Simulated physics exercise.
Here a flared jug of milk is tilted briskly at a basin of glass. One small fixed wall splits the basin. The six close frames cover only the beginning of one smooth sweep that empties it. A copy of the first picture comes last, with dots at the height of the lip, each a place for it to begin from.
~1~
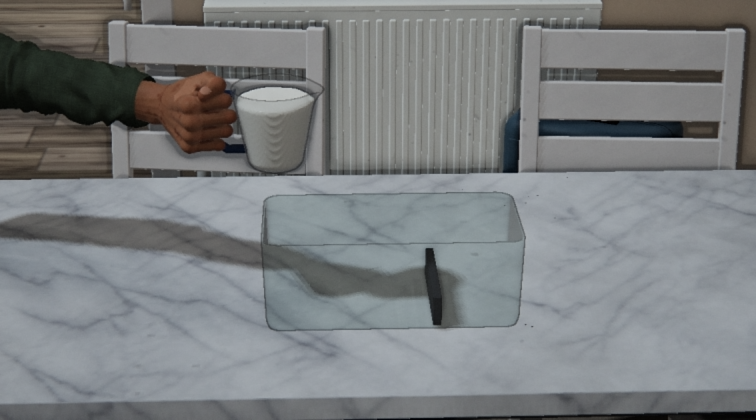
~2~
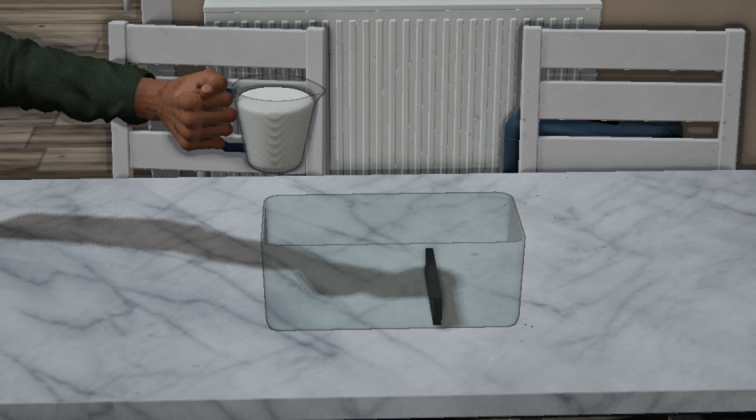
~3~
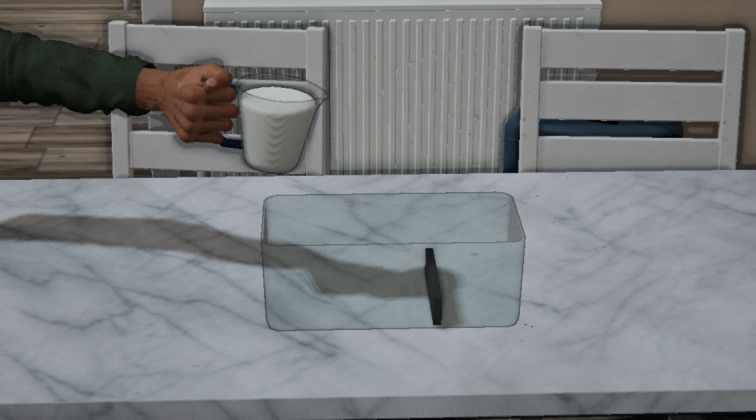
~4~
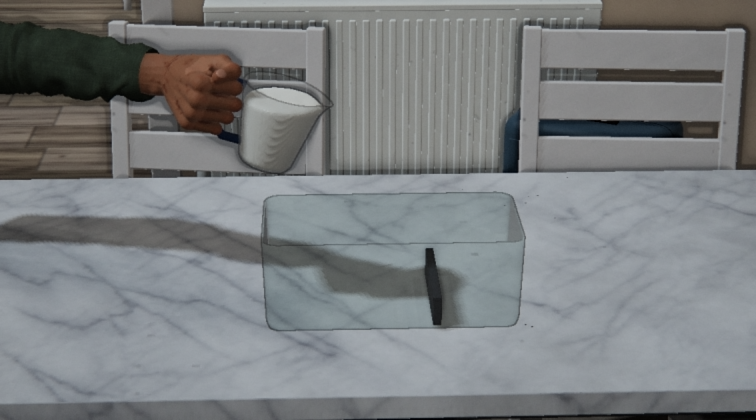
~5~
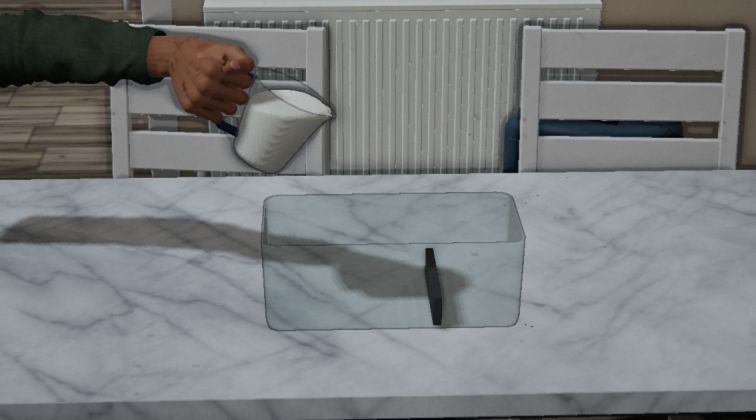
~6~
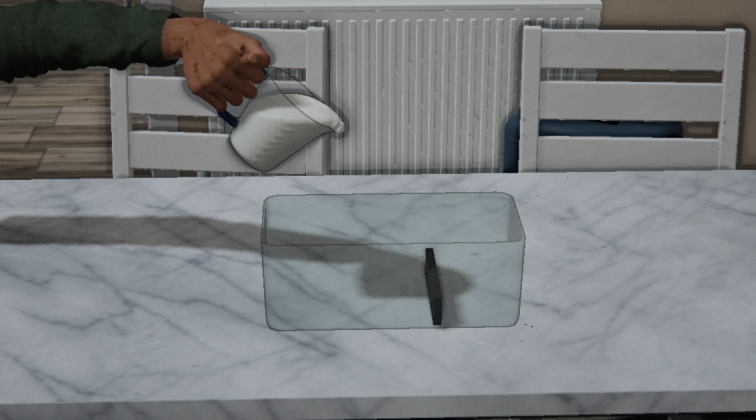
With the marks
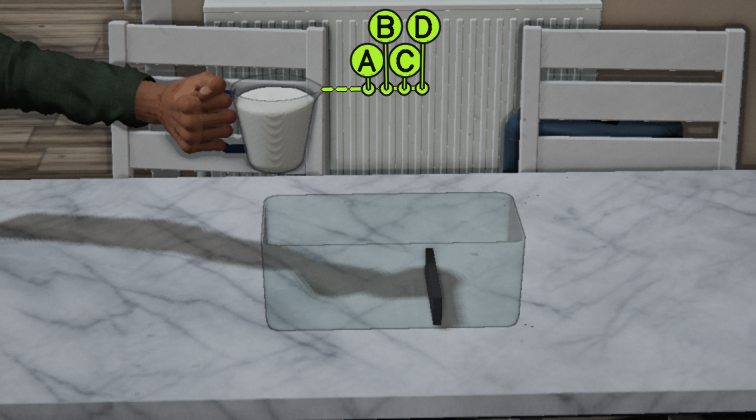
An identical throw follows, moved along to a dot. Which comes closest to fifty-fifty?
Go for B.
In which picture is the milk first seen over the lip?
Picture 6.
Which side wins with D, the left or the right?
The right side.
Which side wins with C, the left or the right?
The right one.
On the marked copy, A at (368, 88); B at (386, 88); C at (404, 88); D at (422, 88).
Choosing A, about 84 % ends left of the wall and 14 % right of it.
Choosing B, about 53 % ends left of the wall and 46 % right of it.
Choosing C, about 13 % ends left of the wall and 85 % right of it.
Choosing D, about 14 % ends left of the wall and 83 % right of it; 3 % is lost outside.
